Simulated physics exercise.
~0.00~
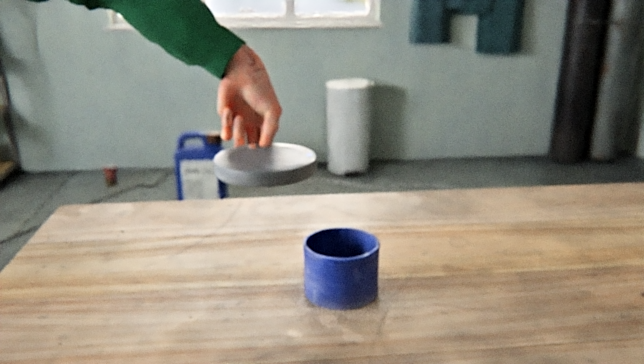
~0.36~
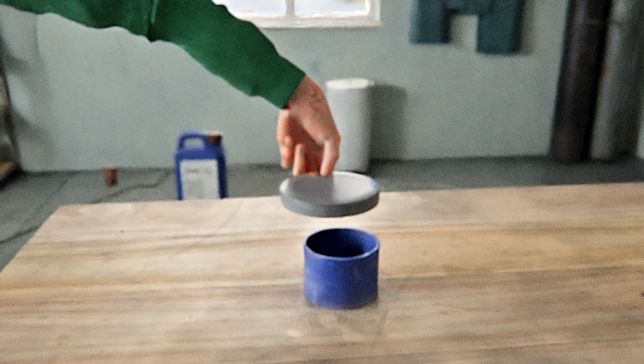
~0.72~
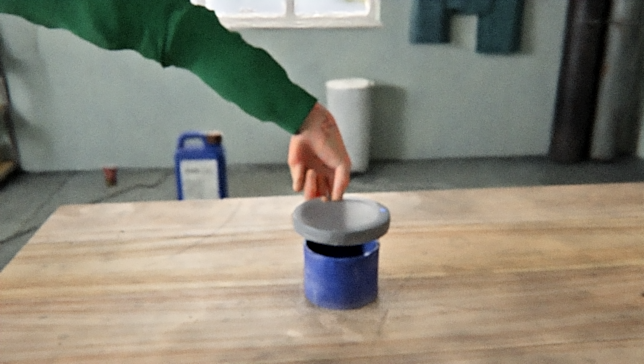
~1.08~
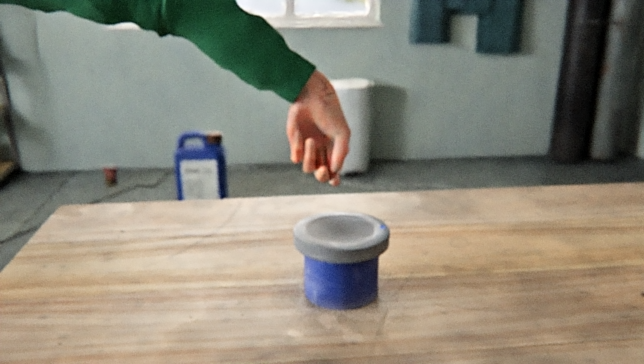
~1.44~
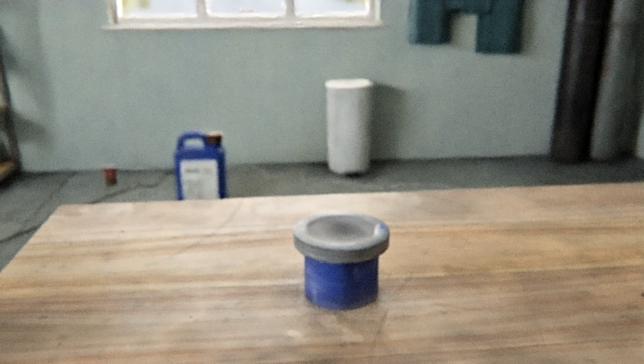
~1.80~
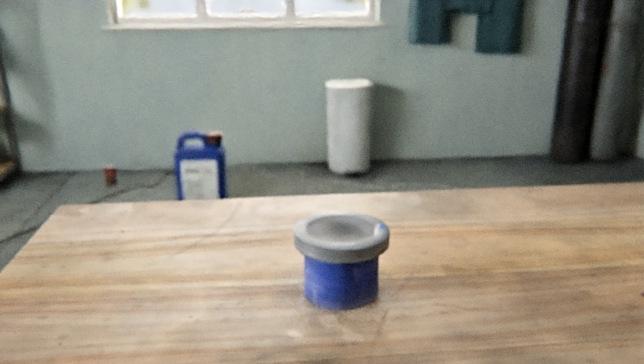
In the video, a hand in a green sleeve carries a round grey lid rightward over an open blue container on a wooden table and lowers it onto the rim. The hand lets go and withdraws, and the lid stays resting on top, covering the container.
